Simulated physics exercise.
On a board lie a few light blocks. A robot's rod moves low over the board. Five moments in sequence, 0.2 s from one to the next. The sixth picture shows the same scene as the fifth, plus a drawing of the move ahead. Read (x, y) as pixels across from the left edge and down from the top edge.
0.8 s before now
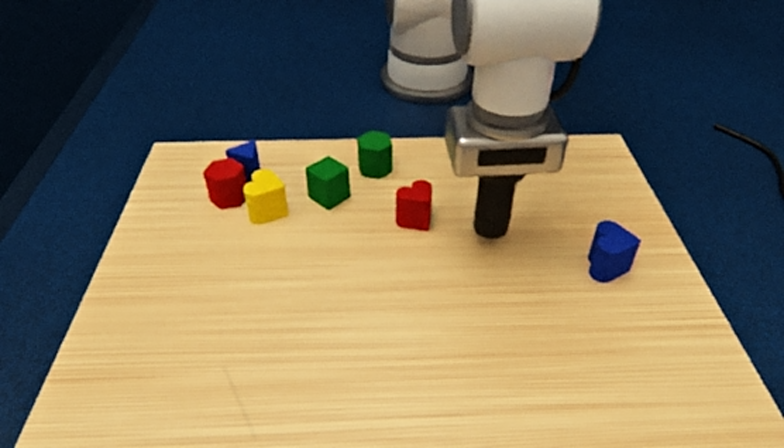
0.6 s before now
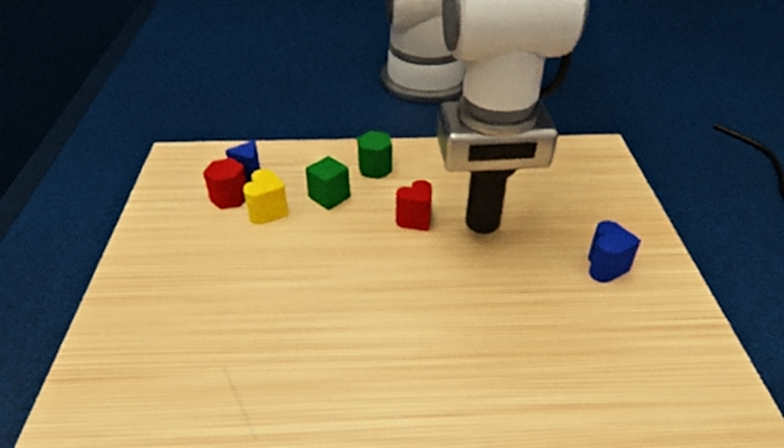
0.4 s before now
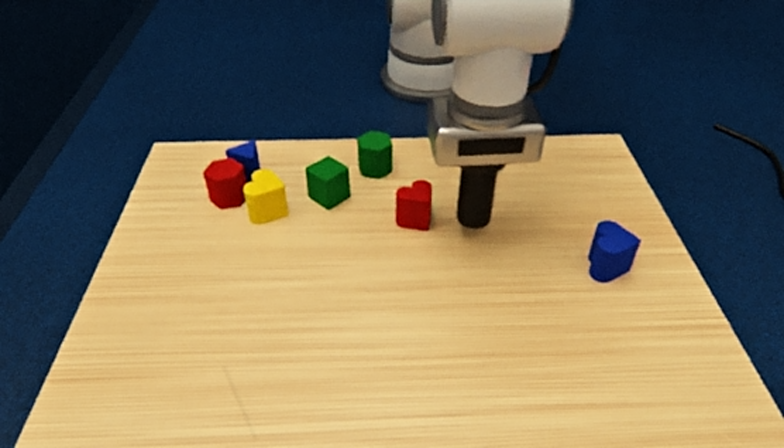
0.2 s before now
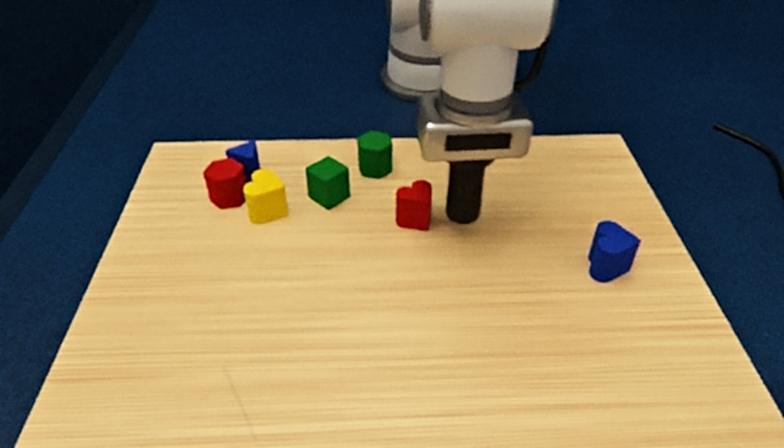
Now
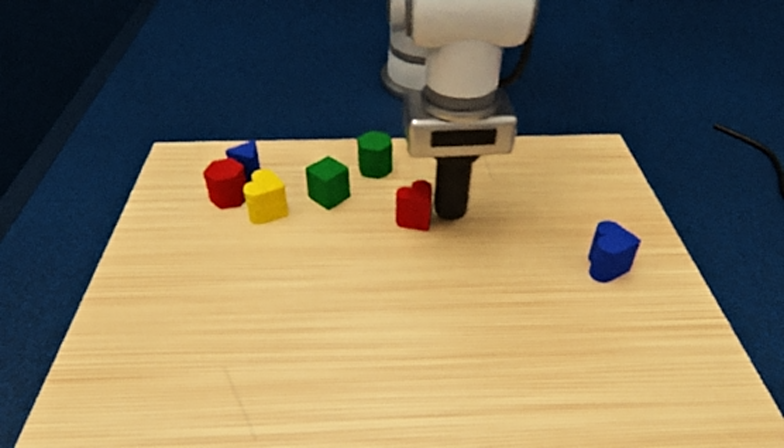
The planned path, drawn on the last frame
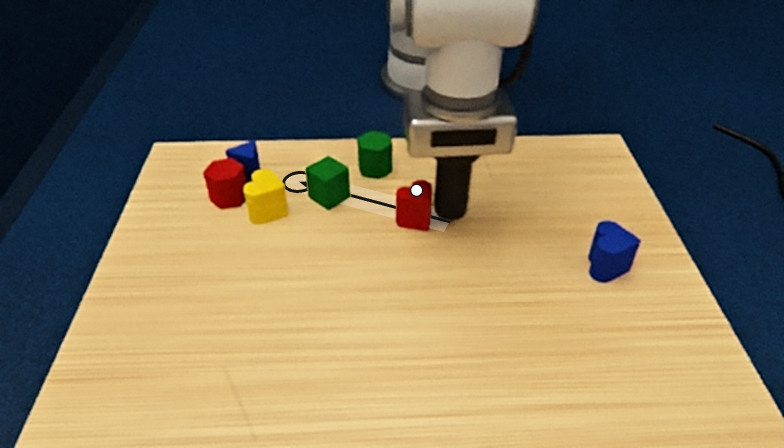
The robot arm moves its black rod left across the board, close to the red heart-shaped block.
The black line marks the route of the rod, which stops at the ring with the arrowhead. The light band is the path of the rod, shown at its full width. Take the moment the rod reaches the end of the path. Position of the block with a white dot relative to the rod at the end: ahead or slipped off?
Slid off.
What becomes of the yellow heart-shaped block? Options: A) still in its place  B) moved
B - moved.
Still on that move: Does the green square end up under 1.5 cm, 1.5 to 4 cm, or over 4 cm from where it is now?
Movement: Over 4 cm.
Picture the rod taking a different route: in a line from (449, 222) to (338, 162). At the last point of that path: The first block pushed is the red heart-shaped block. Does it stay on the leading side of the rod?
It ends up beside or behind the rod.
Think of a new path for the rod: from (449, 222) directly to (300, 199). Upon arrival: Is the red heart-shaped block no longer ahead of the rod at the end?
Yes.
The drawn path runs from (449, 222) to (299, 182); the dot is on the red heart-shaped block.
On the path given first. One third of the way, rod (395, 196); red heart-shaped block (366, 186), turned 40° anticlockwise.
Two thirds of the way, rod (345, 183); green square (310, 165), turned 30° anticlockwise; red heart-shaped block (348, 187), turned 80° anticlockwise.
At the end, rod (298, 170); blue triangular block (242, 148), turned 10° clockwise; yellow heart-shaped block (253, 184), turned 30° anticlockwise; green square (263, 161), turned 85° anticlockwise; red heart-shaped block (348, 187), turned 80° anticlockwise.
